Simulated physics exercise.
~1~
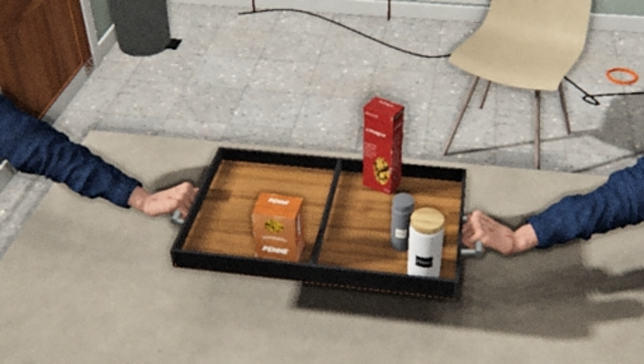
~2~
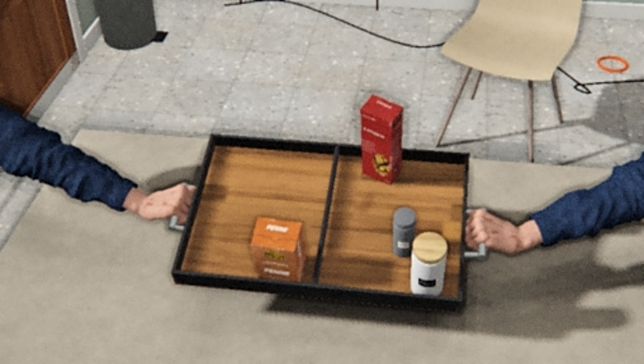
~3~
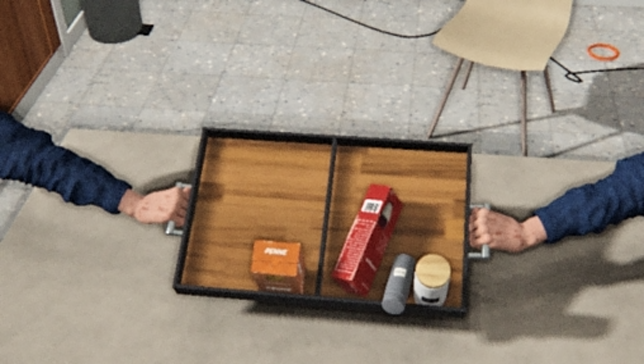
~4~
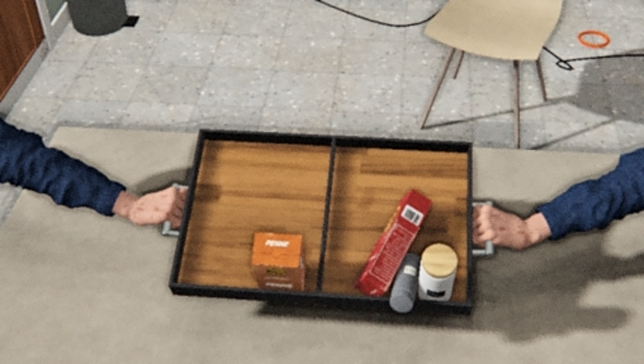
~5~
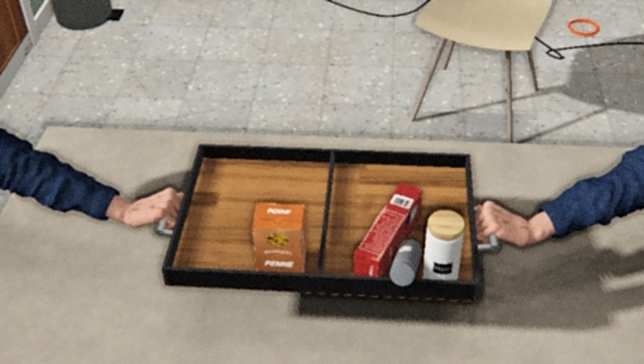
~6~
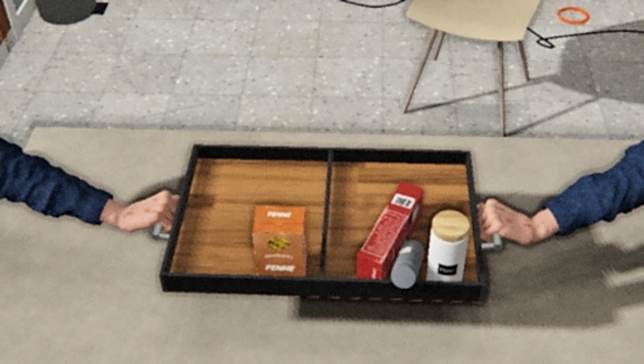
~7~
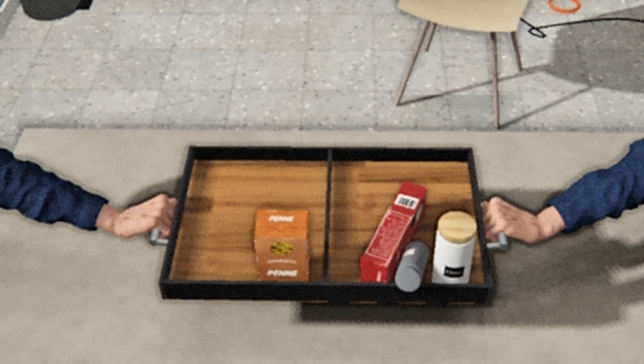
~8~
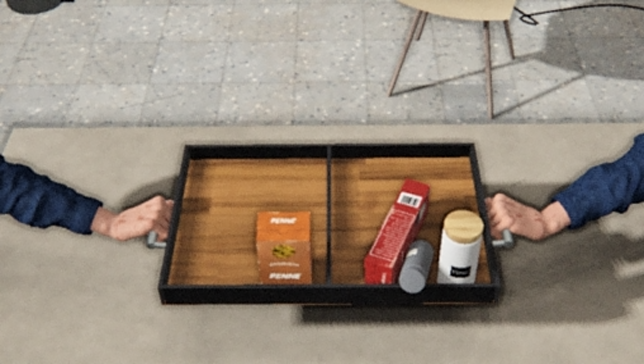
In a room with a speckled tiled floor, seen from above and in front, two hands in blue sleeves hold a black-rimmed wooden tray over a grey table, with a pale chair behind. An orange carton stands left of the cross bar, while a tall red carton, a grey shaker and a white jar stand on the right. The tray tips toward the viewer, and the red carton topples forward as the shaker falls over near the front rim. The tray levels again while the view drifts slightly sideways. The red carton and shaker end lying on the tray, the orange carton and jar upright.
